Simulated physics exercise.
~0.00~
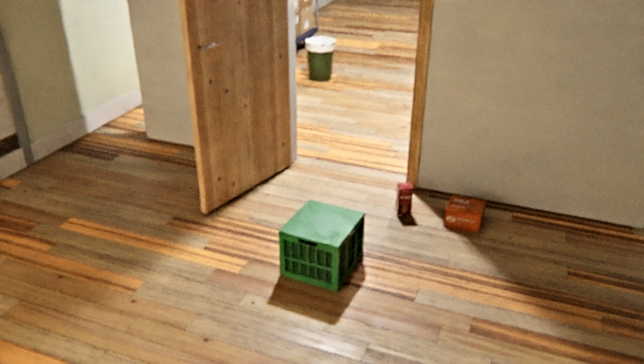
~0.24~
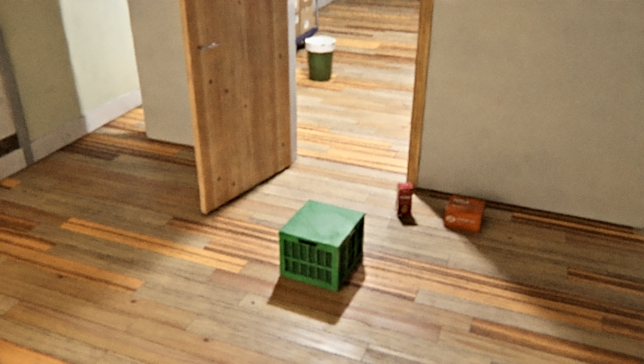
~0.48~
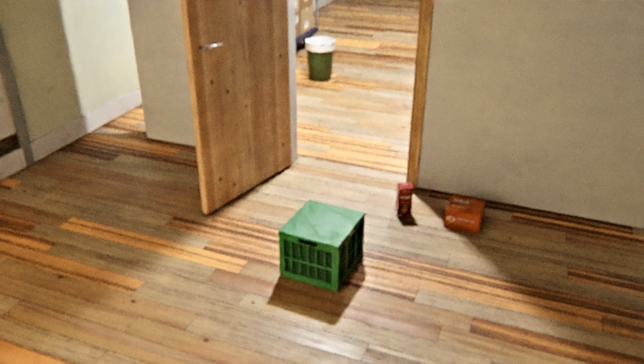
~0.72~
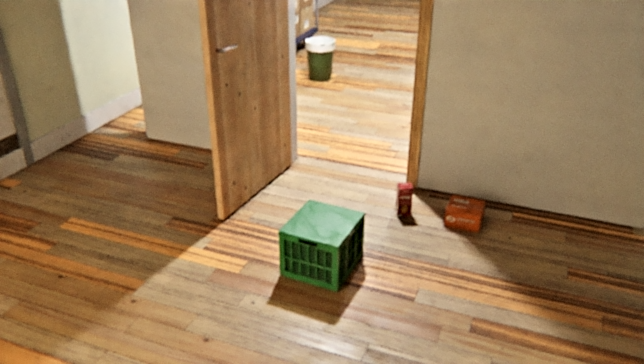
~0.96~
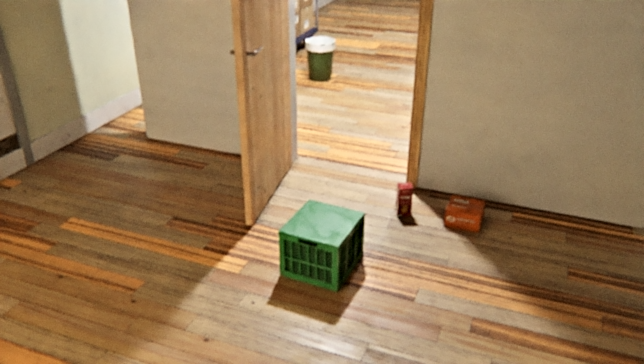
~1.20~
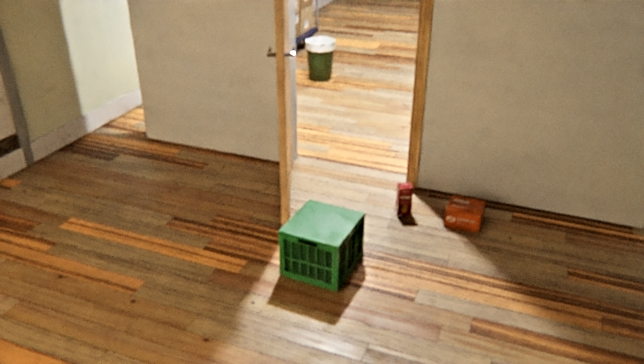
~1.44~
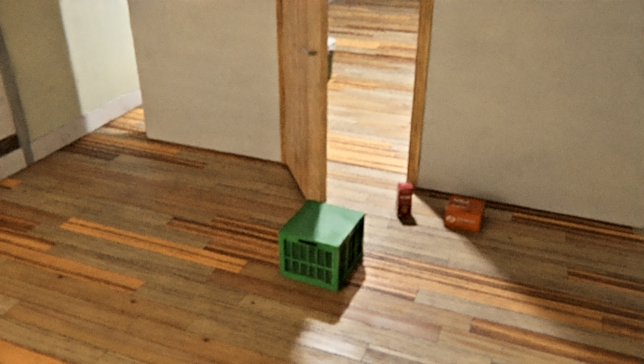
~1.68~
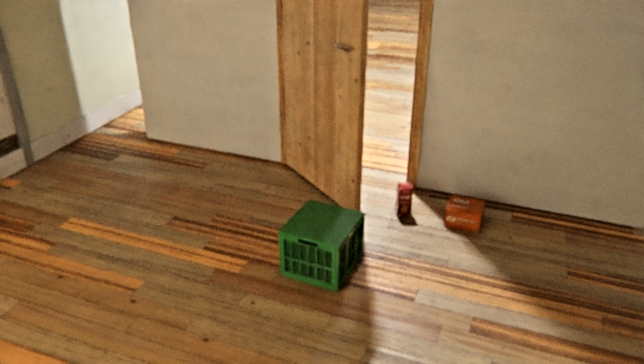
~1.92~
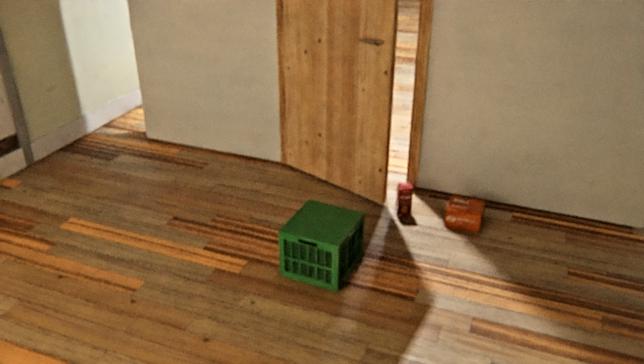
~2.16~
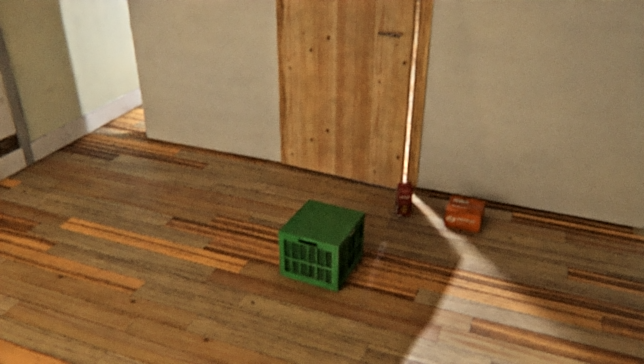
A green crate sits on a striped wooden floor in front of an open wooden door, seen from above at an angle inside a room. To the right of the doorway stand a small red carton and an orange parcel, and a green bin with a white top is visible in the bright space beyond. The door hangs open at the left, then swings to the right, passing behind the crate and hiding the bin. The light on the floor narrows as the crate, carton and parcel stay put. At the end only a thin bright gap remains beside the door.
